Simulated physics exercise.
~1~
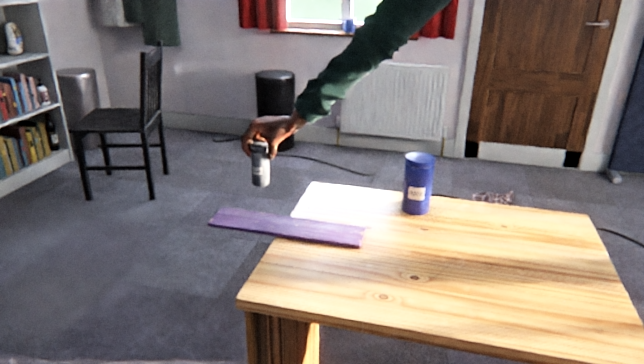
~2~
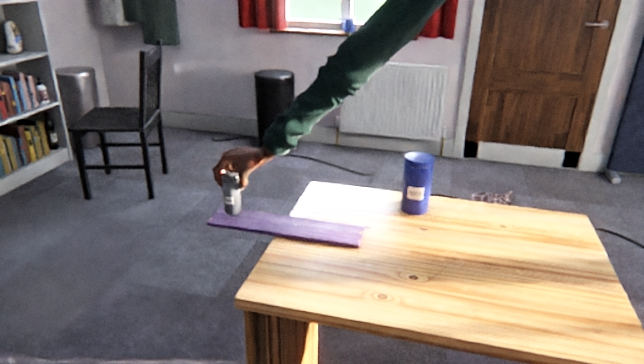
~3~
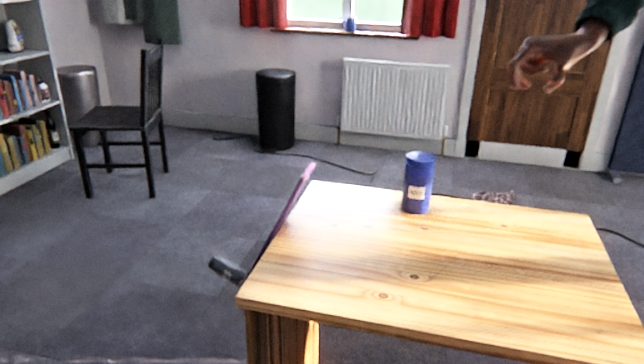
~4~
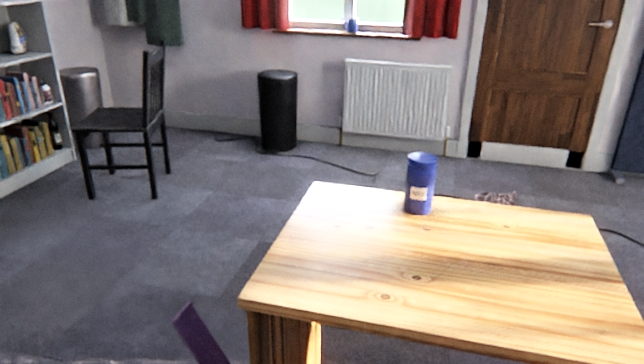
A purple plank juts out past the left end of a pale wooden table, seen from slightly above by a gently swaying camera in a grey-carpeted room. A blue jar stands near the table's far edge, with a black chair, bookshelf, radiator and wooden door behind. A hand in a green sleeve lowers a small grey shaker upright onto the plank's overhanging left part. The hand lets go and draws back to the right as the plank tips steeply and the shaker drops onto its side. Finally the plank slips down beside the table and the shaker is out of sight, while the jar stays put.
